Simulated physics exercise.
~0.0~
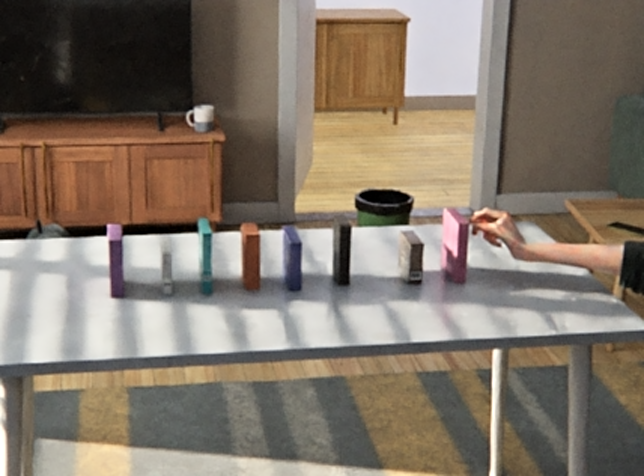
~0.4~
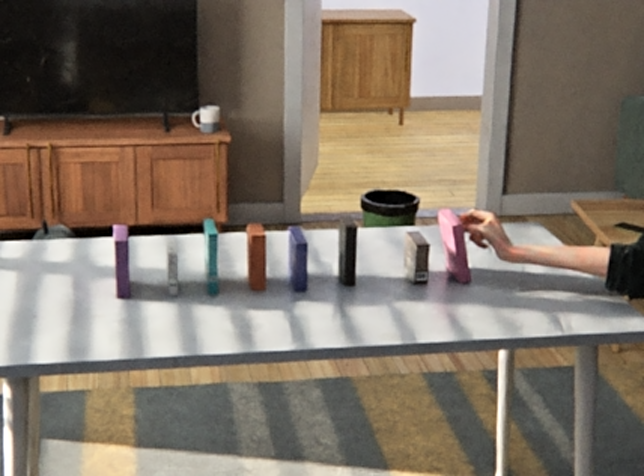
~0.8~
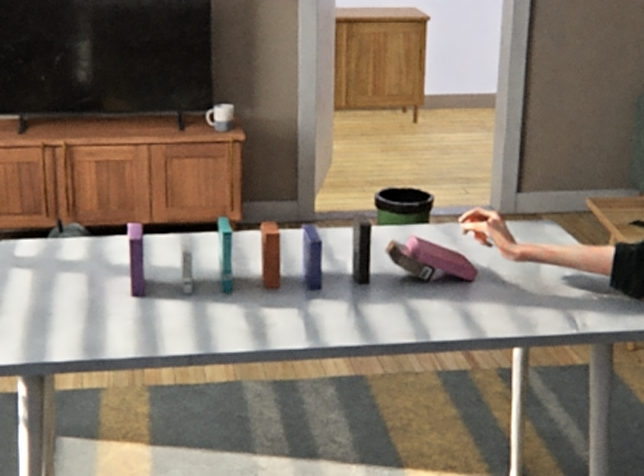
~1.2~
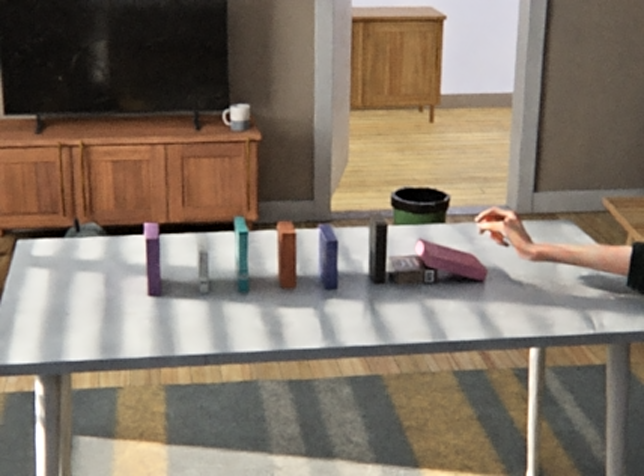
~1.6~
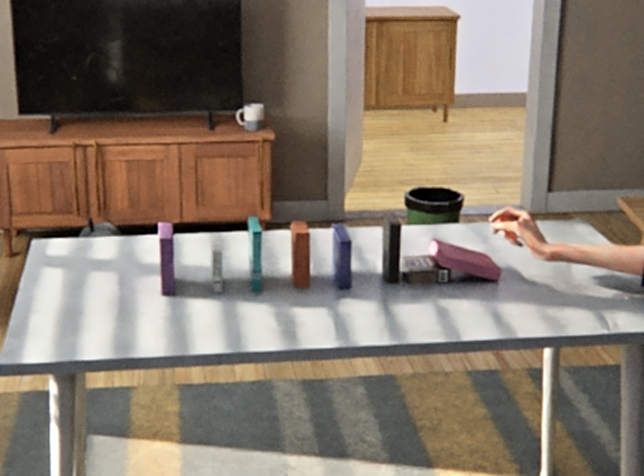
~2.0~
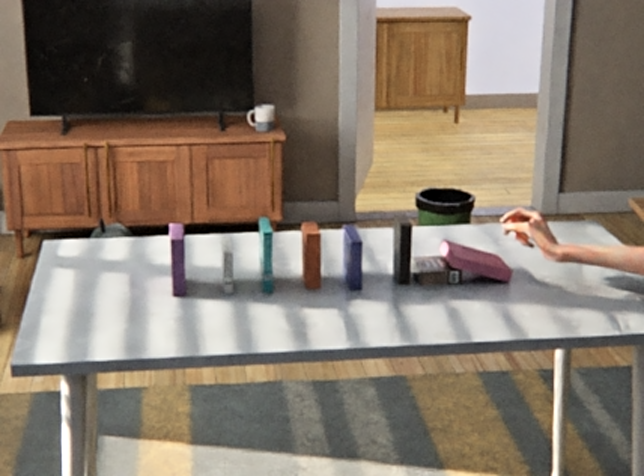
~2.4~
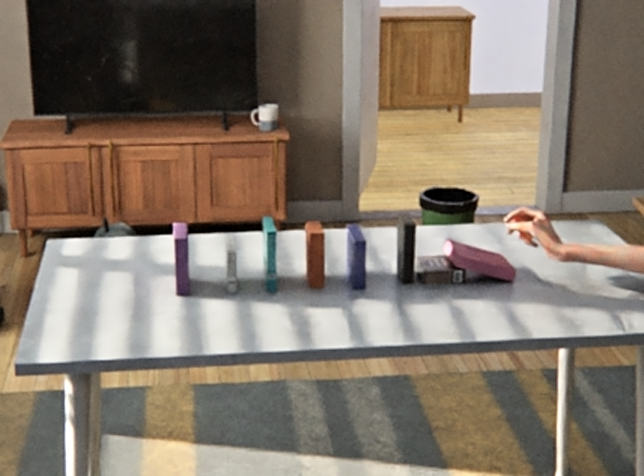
A hand tipped the pink block at the right end of a row on a table, and it fell left, knocking over the small brown packet beside it. Both came to rest short of toppling the black block, and the others stayed standing.
